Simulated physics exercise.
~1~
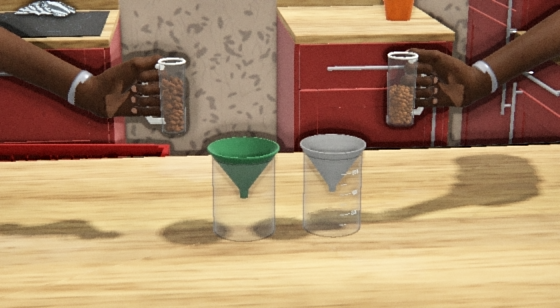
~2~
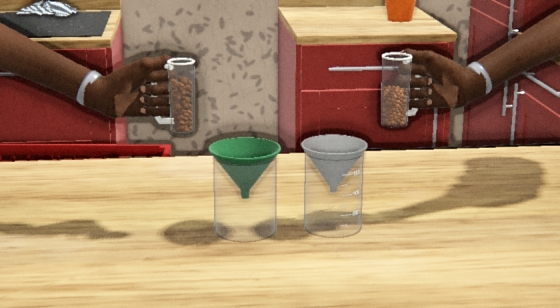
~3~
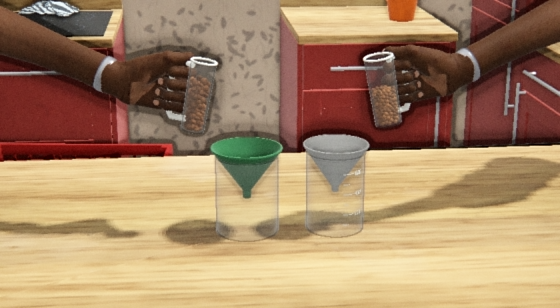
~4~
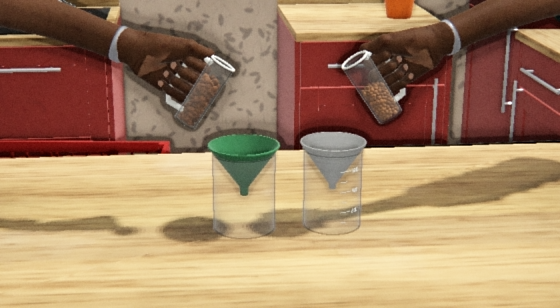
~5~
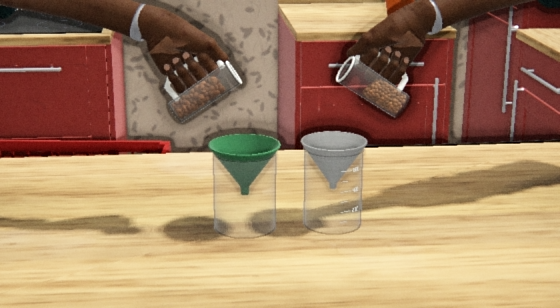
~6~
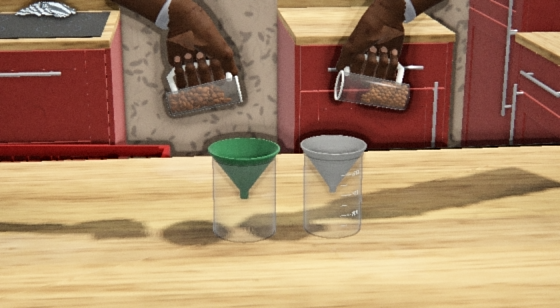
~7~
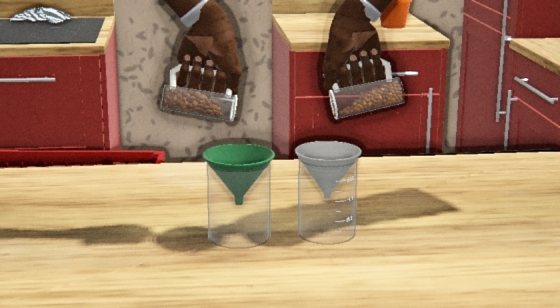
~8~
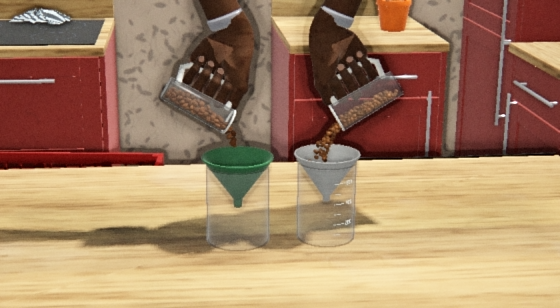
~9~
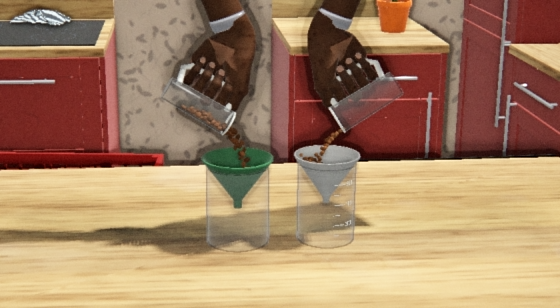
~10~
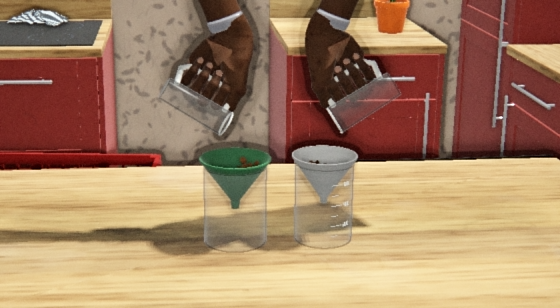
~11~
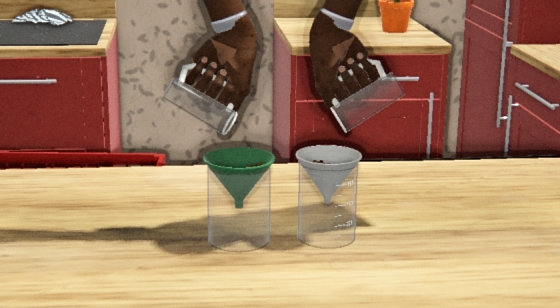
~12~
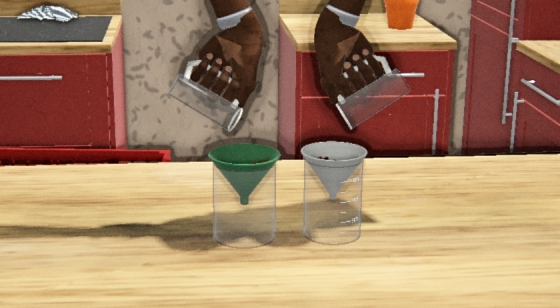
Two hands hold clear cups of loose brown bits above a green funnel on the left and a grey funnel on the right, each set in a clear, empty jar. The view is from the front, slightly above a pale wooden counter, in a kitchen with red cabinets and a speckled grey wall. The hands move inward and tip the cups onto their sides, then turn them farther over. Brown bits stream into both funnels until the cups are empty. The bits stay lodged in the funnels, and both jars below remain empty.
